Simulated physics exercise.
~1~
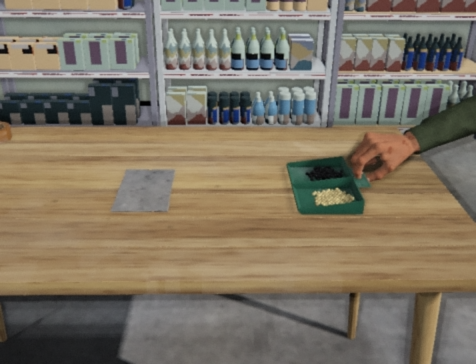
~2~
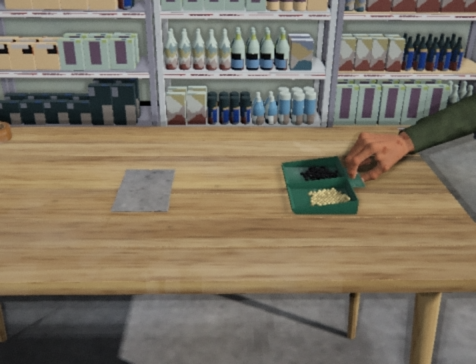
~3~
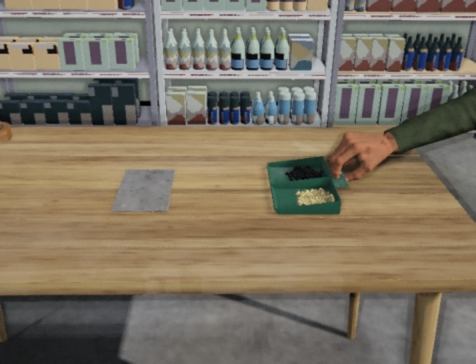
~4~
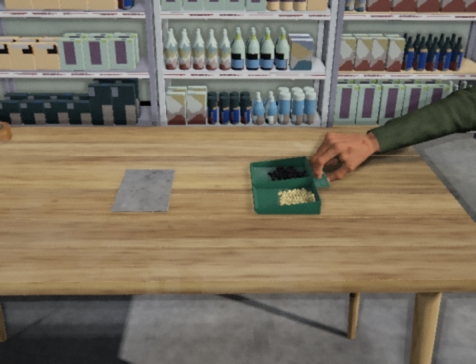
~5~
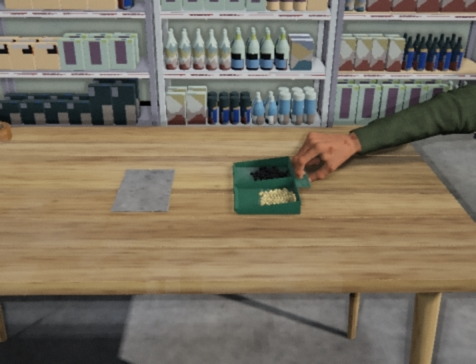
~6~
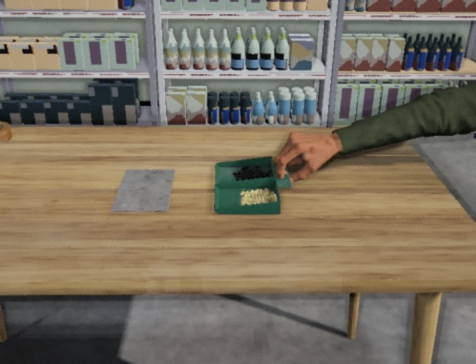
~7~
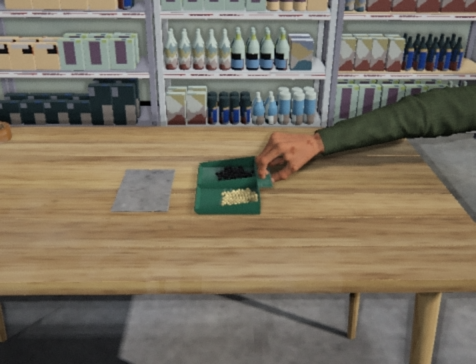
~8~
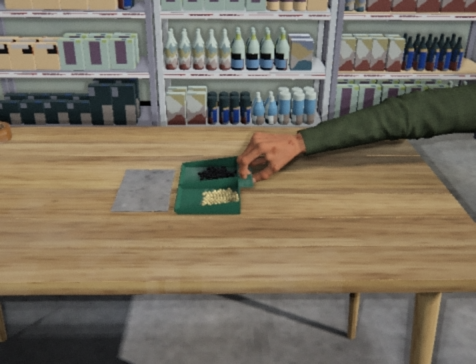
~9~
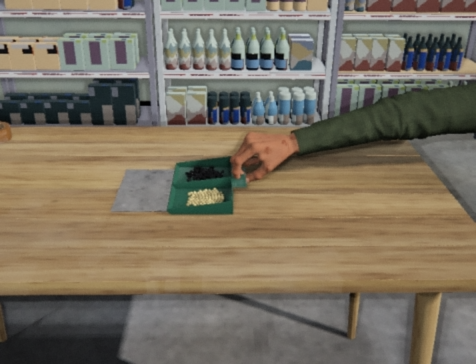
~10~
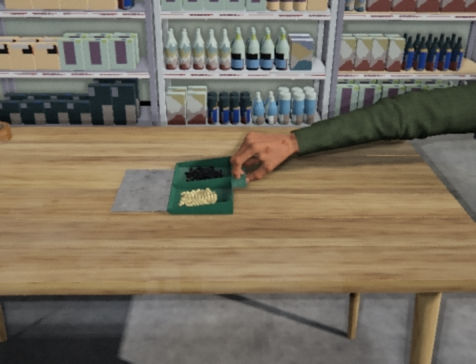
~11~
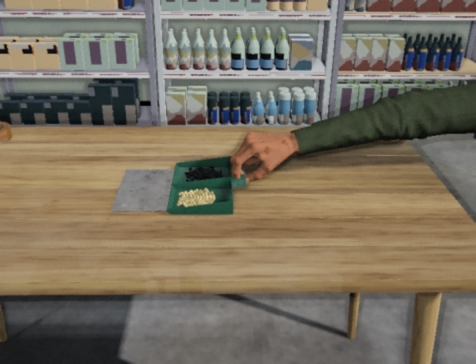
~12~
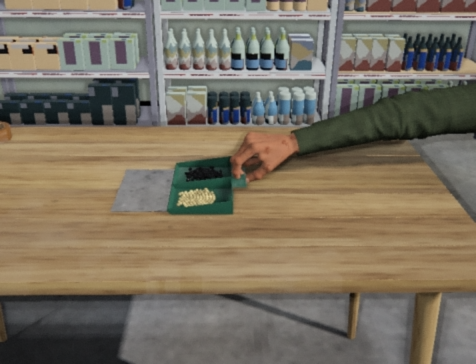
A hand sliding a divided green tray of dark and pale pieces left along a wooden table, stopping against a grey slab.
